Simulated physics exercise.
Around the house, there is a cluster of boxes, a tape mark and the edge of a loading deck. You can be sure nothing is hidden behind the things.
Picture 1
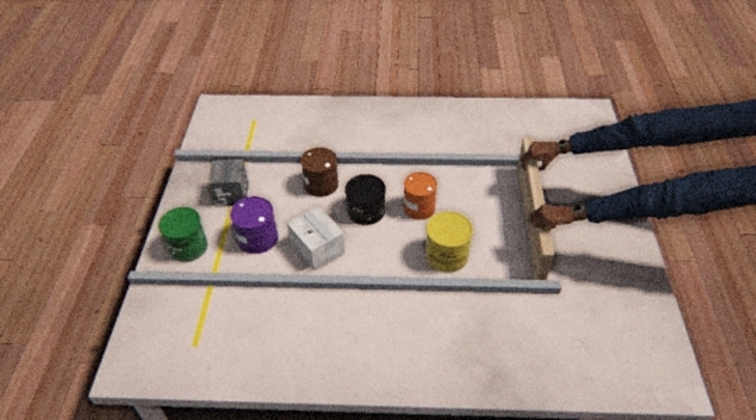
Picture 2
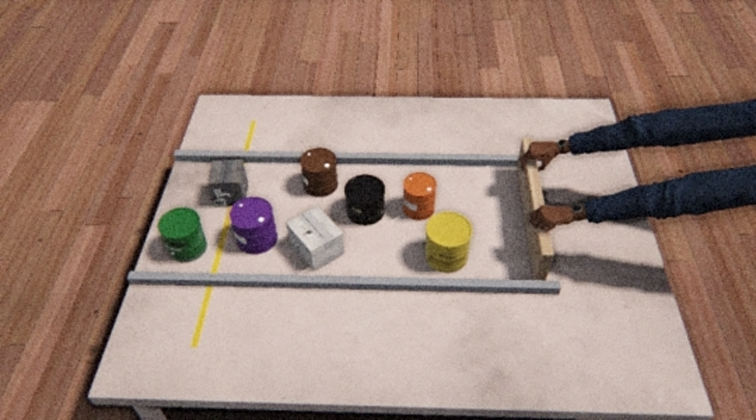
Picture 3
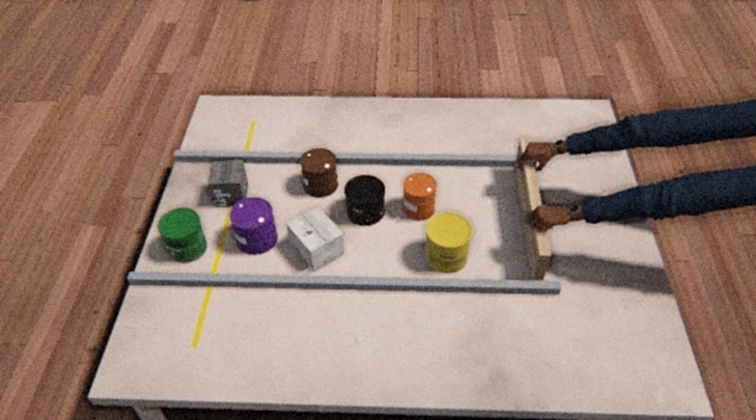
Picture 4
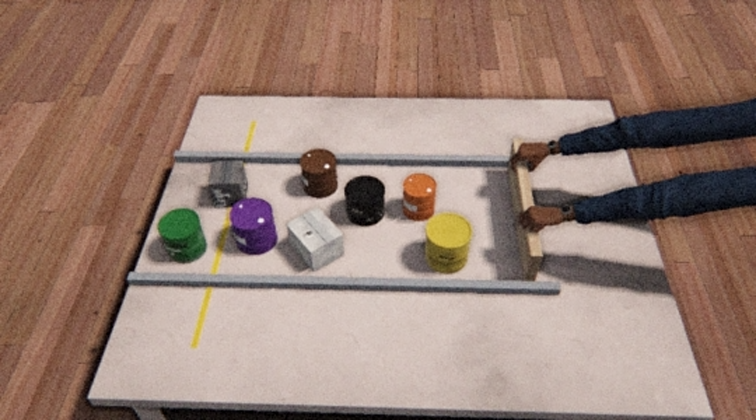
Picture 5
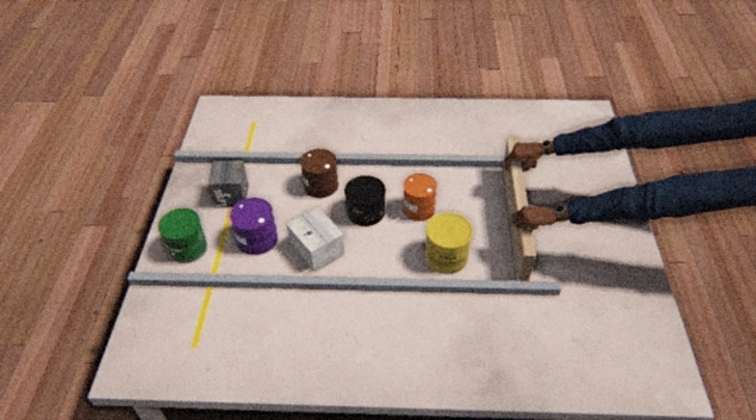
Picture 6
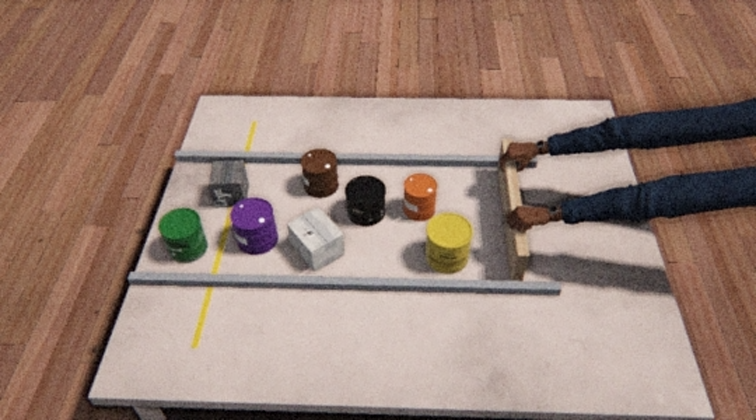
Wooden plank held by two hands sliding slightly left between two rails, while colourful canisters and boxes sit still on the table.
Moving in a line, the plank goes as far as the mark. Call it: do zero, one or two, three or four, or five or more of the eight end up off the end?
One or two end up off it.
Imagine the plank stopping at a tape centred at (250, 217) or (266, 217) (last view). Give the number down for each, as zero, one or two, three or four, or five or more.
Taking the two places as listed: Just one or two, then zero.
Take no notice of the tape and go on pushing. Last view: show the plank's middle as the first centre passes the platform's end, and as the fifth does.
The first puts it near (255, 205), the next near (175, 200).
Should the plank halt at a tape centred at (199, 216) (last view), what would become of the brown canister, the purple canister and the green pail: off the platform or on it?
First, the brown canister is safe; next, the purple canister takes the fall; last, the green pail takes the fall.
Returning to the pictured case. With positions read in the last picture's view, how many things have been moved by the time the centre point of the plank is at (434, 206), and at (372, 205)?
Tally: First 2; then 4.
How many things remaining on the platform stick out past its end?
The count would be 1.
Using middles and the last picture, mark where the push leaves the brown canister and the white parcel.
Brown canister at about (220, 167), white parcel at about (154, 240).
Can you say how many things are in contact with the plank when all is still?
3 of them.
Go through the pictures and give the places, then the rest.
In the first picture, green pail (184, 235); grey parcel (229, 183); purple canister (255, 225); plank (534, 206); tape (229, 216).
In the second picture, grey parcel (229, 183); white parcel (316, 238).
In the third picture, purple canister (254, 226); black pail (365, 201).
In the fourth picture, green pail (183, 236); plank (523, 208).
In the fifth picture, grey parcel (229, 184); brown canister (320, 173).
In the sixth picture, green pail (184, 236); grey parcel (229, 184); purple canister (255, 226); plank (511, 207); tape (229, 217).
Soon after, none off yet; green pail at rest near (184, 236); grey parcel at rest near (229, 184); purple canister at rest near (255, 226).
After that, none off yet; green pail at rest near (184, 236); grey parcel at rest near (229, 184); purple canister displaced a little near (249, 224).
And then, none off yet; green pail displaced a little near (161, 242); grey parcel displaced a little near (225, 181); purple canister displaced well along near (186, 214).
In the end, the number that fall off is one or two; gone, purple canister and green pail.
